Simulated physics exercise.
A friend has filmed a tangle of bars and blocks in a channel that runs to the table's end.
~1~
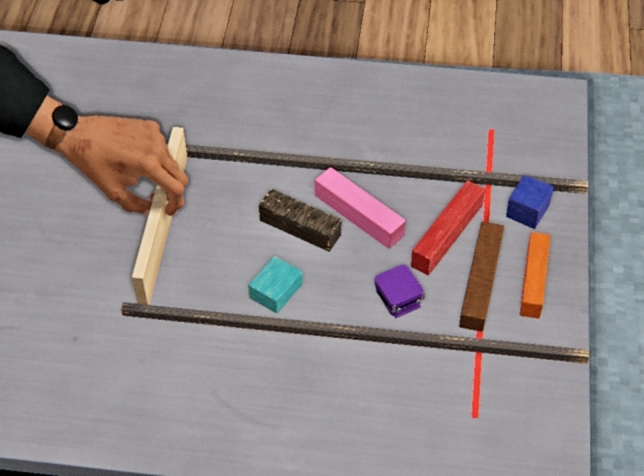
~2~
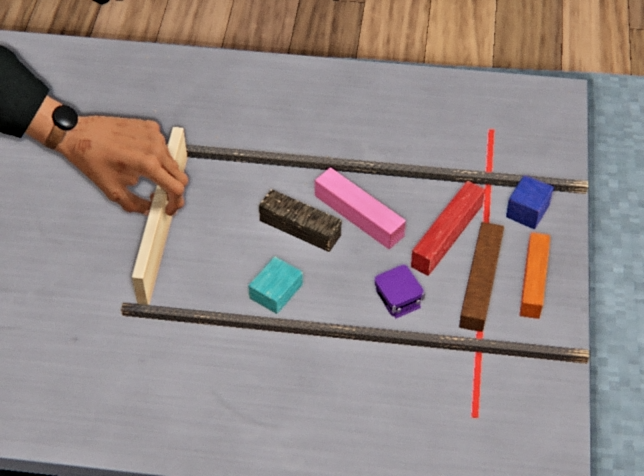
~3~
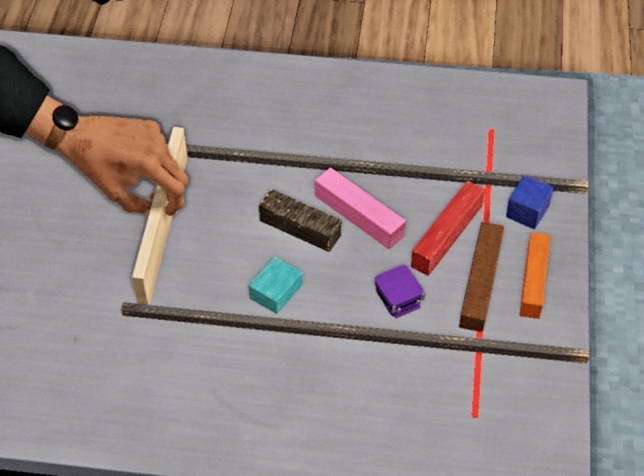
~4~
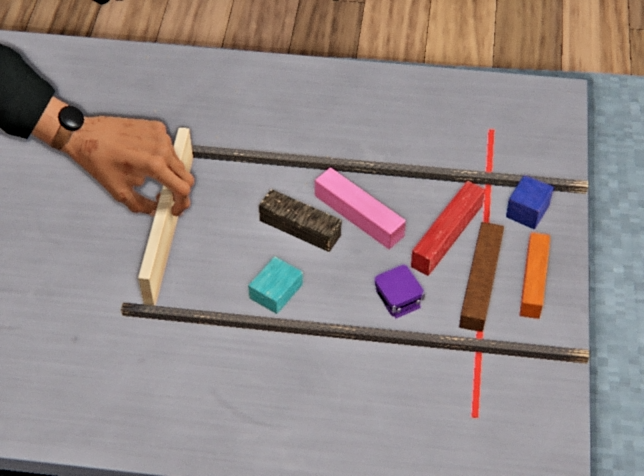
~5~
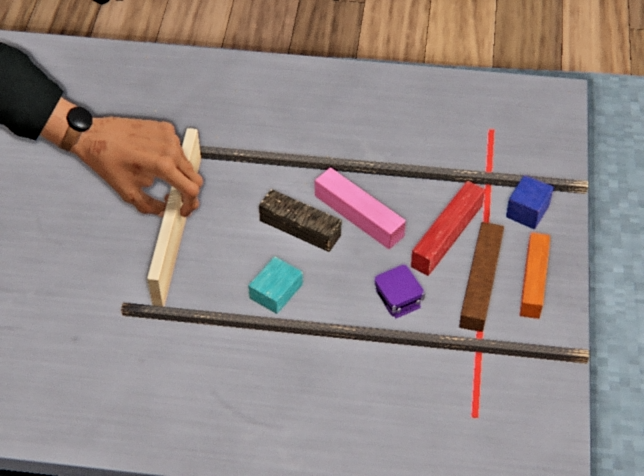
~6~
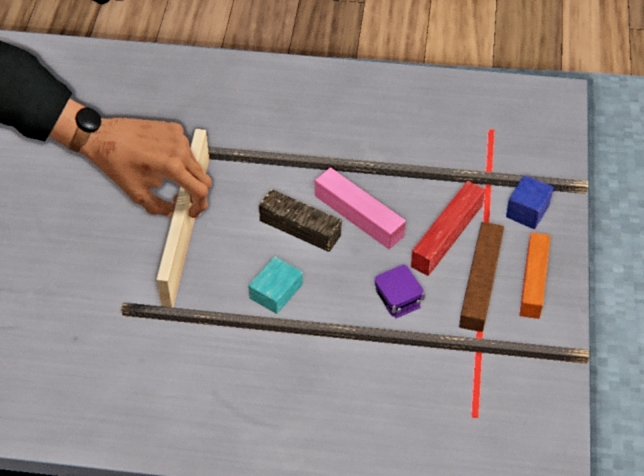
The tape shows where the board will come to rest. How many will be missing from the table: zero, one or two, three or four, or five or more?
As it turns out, the number that fall off is one or two.
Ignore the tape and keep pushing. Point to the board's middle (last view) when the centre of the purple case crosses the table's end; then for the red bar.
About (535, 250), and (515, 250) for the other.
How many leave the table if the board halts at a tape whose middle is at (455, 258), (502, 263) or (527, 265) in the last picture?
The counts: 0, 3 and 4.
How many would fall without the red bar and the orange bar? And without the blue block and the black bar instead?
Fallen: 0, and 0 in the other try.
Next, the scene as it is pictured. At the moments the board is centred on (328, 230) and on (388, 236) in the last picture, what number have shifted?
The counts are 3 and 6.
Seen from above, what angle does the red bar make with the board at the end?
Some 5 degrees.
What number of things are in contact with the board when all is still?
That makes 3.
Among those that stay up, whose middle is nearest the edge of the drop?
That is the blue block.
Soon after, none off yet; orange bar at rest near (535, 275); blue block at rest near (529, 202); brown bar at rest near (482, 275).
At rest, the number that fall off is one or two; fallen, brown bar and orange bar.
